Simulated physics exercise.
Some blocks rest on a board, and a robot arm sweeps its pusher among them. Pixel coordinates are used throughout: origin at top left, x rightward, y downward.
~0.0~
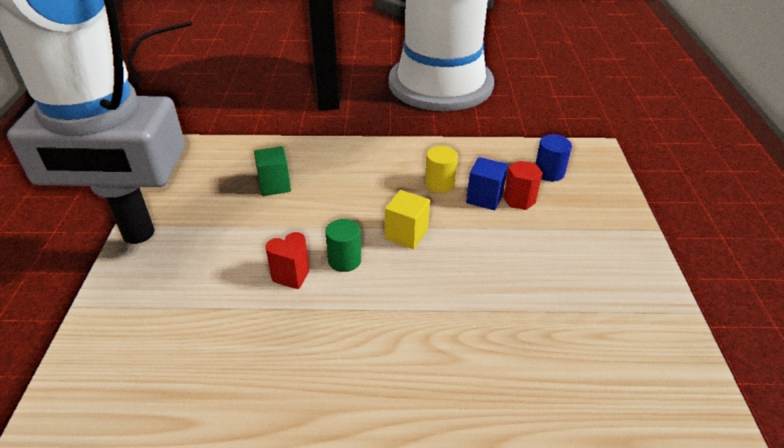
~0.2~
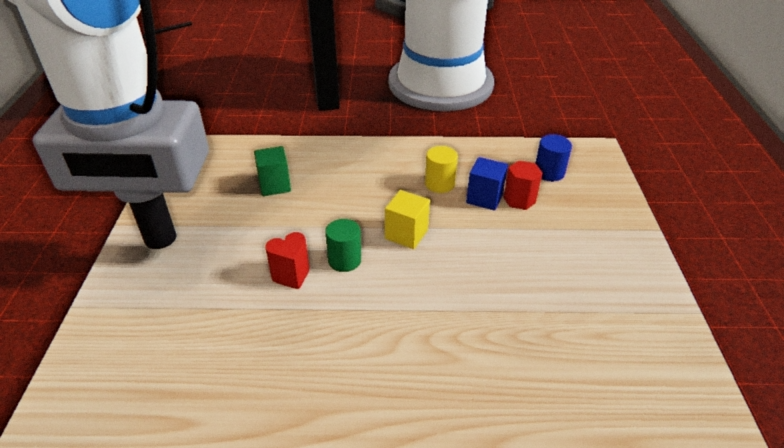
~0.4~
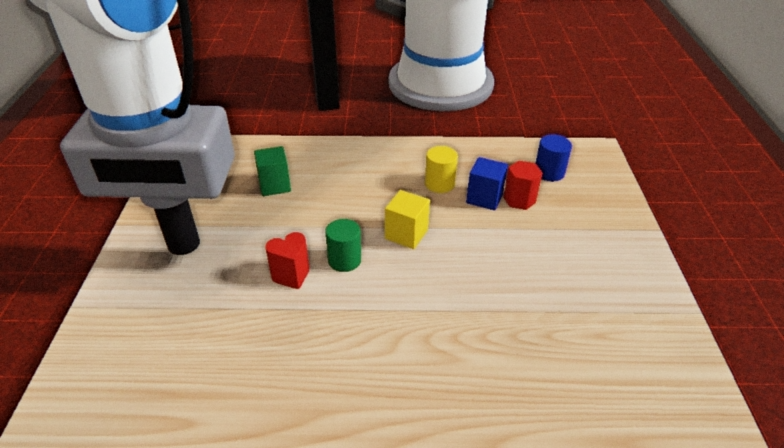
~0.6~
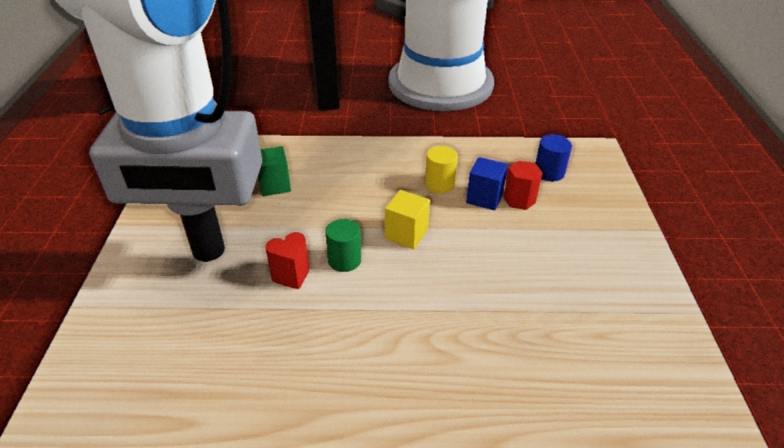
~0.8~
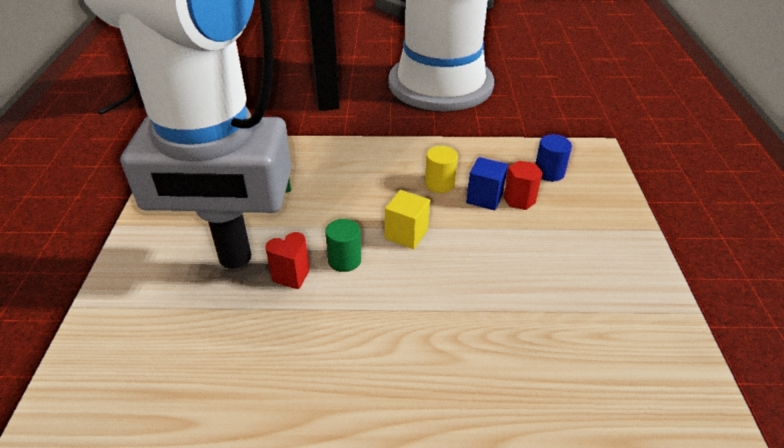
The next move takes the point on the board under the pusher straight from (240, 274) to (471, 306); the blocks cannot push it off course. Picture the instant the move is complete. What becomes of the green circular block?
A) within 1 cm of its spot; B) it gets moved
Correct choice: B.
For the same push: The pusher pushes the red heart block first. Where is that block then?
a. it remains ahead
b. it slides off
Answer: B.
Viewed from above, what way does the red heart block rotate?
Top view: Counterclockwise.
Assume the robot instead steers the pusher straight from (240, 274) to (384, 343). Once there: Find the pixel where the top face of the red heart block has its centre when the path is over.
It should be at about (313, 245).
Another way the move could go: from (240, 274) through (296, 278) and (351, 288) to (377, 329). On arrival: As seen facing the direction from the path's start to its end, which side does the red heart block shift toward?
It goes left.
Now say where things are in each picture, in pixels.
Pusher's lower end at (139, 234); red heart block at (287, 245); green circular block at (343, 229); yellow square at (407, 204), in the first picture.
Pusher at (161, 239); blocks still, in the second picture.
Pusher at (184, 245); blocks still, in the third picture.
Pusher at (209, 251); blocks still, in the fourth picture.
Pusher at (236, 258); red heart block at (287, 245); green circular block at (343, 229); yellow square at (407, 204), in the fifth picture.
What follows on the original path. One third of the way, pusher at (313, 269); red heart block at (343, 244), turned 70° anticlockwise; green circular block at (358, 223).
Two thirds of the way, pusher at (392, 280); red heart block at (381, 242); green circular block at (362, 221).
At the end, pusher at (473, 290); red heart block at (381, 242), turned 150° anticlockwise; green circular block at (362, 221); yellow square still.
